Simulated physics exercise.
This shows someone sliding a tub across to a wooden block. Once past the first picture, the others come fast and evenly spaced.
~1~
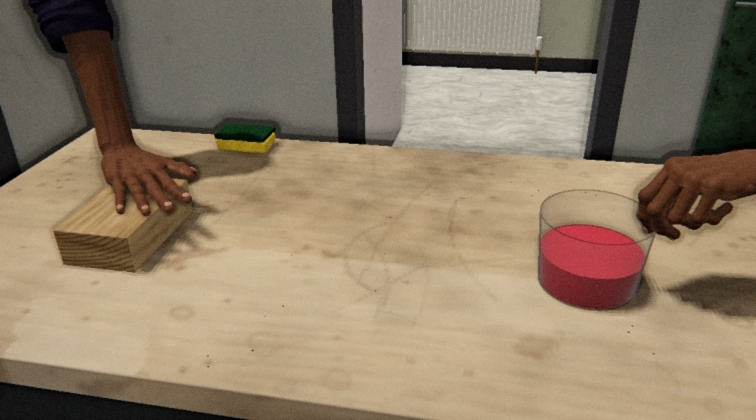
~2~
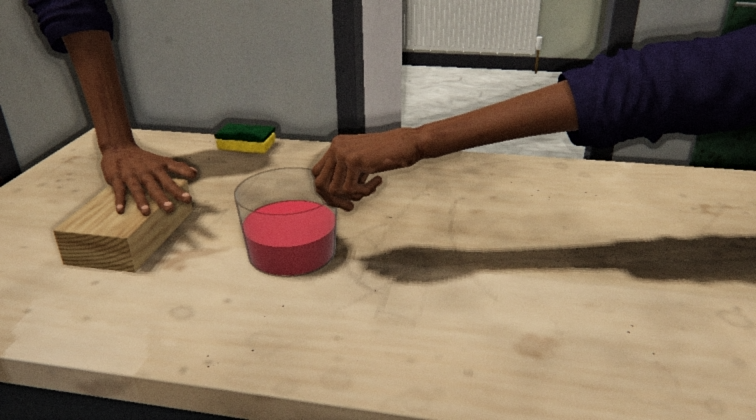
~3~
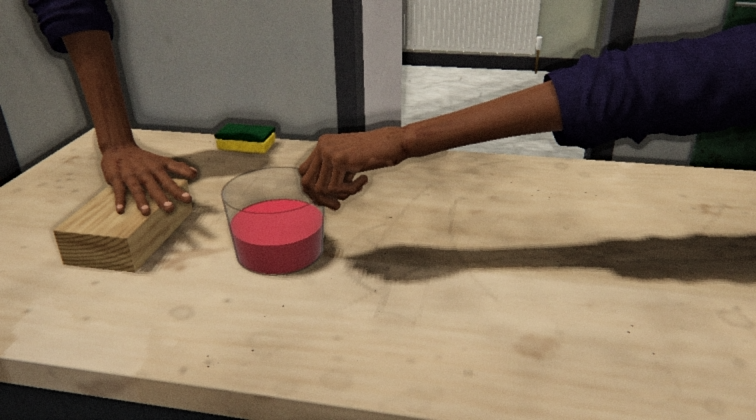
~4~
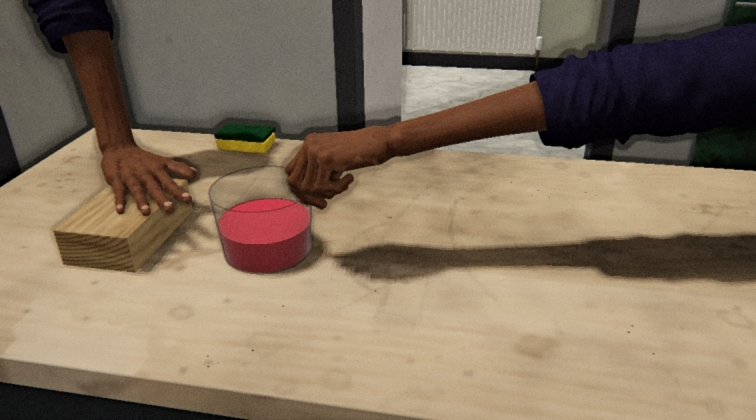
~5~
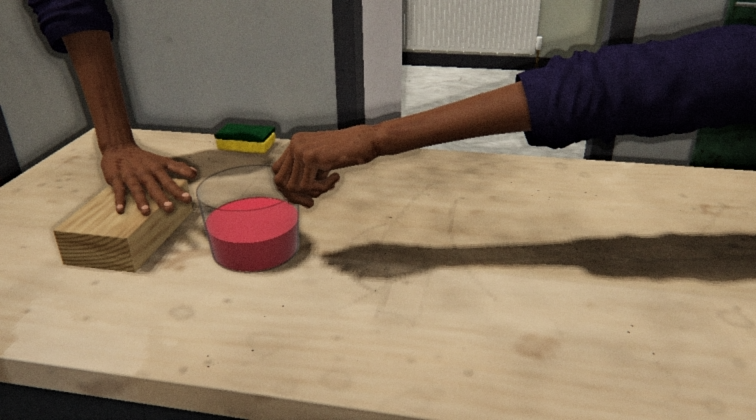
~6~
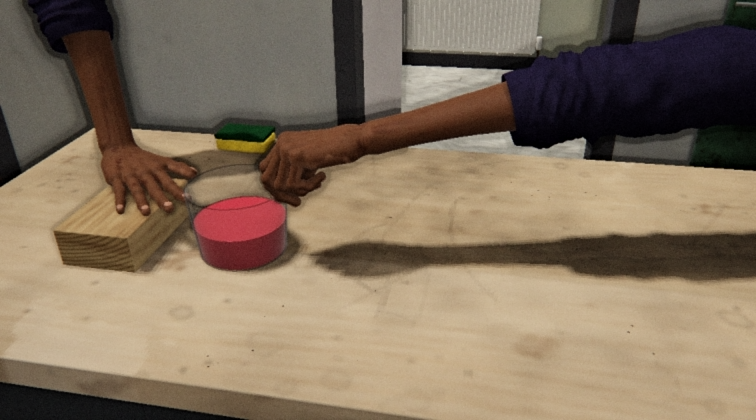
The clip shows one hand resting on a wooden block while another hand slides a clear tub, about half full of red liquid, leftward across a wooden table toward the block, with a green and yellow sponge behind.
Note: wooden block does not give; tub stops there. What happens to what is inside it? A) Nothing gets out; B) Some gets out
A.
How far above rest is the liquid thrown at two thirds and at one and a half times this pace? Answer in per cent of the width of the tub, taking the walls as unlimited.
The rise comes to some 10 per cent in the first case and some 25 per cent in the second.
Soon after, the tub meets the wooden block.
Later, the squash surges up the wall; the wave climbs under half way to the rim.
In the end, the tub stands at the wooden block; nothing has left it.
